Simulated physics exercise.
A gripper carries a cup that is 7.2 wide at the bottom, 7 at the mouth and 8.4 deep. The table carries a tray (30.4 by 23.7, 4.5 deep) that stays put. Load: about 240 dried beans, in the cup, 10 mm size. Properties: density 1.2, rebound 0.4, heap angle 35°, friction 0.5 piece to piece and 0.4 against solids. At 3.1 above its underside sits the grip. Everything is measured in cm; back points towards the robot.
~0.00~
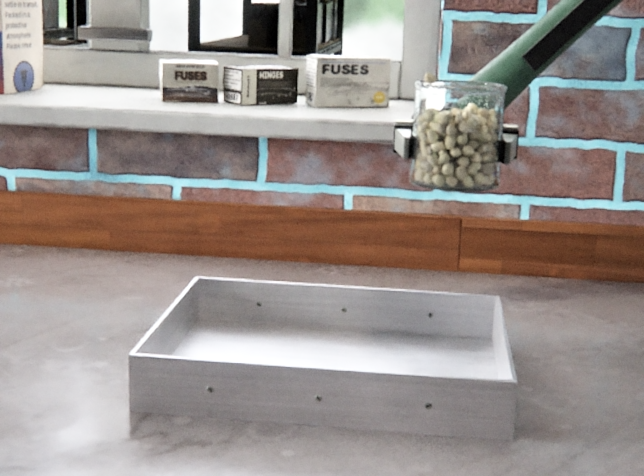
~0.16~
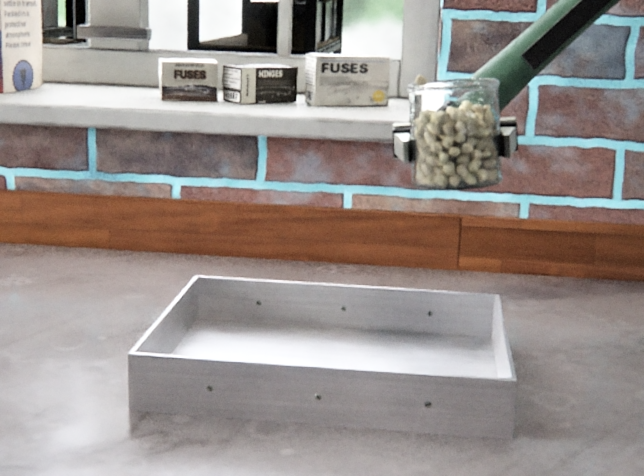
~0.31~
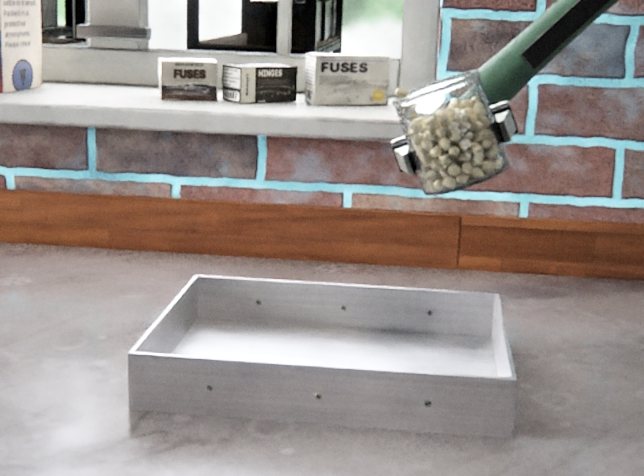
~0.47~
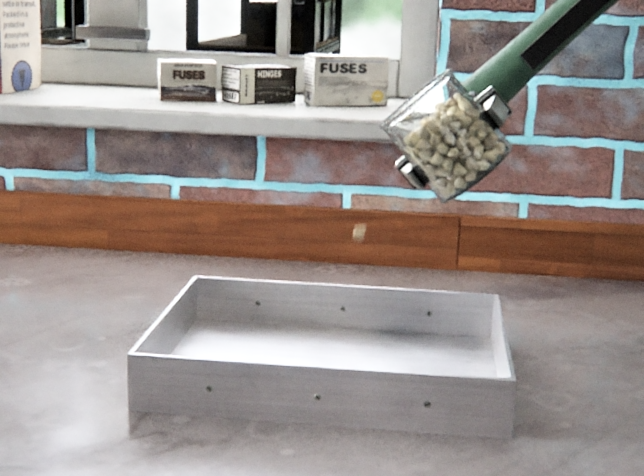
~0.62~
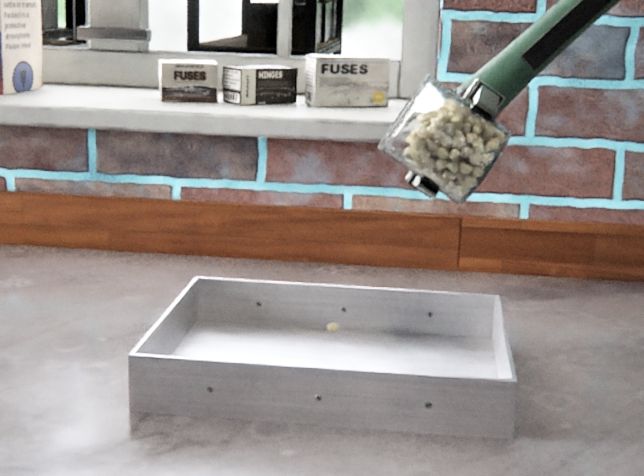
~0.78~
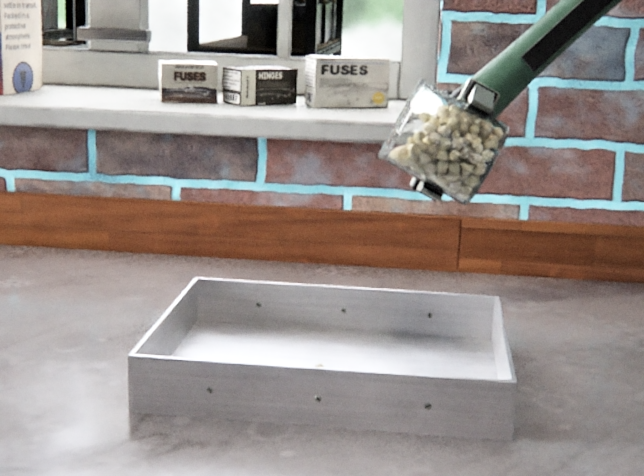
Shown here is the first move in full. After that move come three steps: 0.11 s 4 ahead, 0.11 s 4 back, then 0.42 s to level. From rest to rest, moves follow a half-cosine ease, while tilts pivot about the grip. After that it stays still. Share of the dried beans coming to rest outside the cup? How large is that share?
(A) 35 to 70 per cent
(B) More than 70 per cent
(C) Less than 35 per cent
The answer is C.
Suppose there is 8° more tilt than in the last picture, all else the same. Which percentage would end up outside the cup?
It would then be near 25 per cent.
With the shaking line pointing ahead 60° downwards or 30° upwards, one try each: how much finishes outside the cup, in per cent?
It comes to around 0 per cent on the first try and around 30 per cent on the second.
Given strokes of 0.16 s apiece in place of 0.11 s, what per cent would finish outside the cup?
5 %.
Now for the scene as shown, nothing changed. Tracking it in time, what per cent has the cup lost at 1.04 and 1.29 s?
Around 15 % and around 15 %.
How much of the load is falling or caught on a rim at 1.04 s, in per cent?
My guess is some 12 in a hundred.
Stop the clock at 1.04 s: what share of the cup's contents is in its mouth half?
Mouth half: Close to 40 per cent.
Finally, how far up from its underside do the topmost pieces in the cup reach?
Around 7.5 centimetres above the underside.
By 1.04 s, tilted 63° forward, highest piece 23 above the table; 212 in the cup, 1 in the tray, 30 in flight or on a rim.
By 1.29 s, tilted 14° forward, highest piece 26 above the table; 209 in the cup, 34 in the tray.
By 1.62 s, level, highest piece 25 above the table; 209 in the cup, 34 in the tray.
By 2.67 s, level, highest piece 25 above the table; 209 in the cup, 34 in the tray.
Final count, 209 in the cup, 34 in the tray. That is 14 % outside the cup.
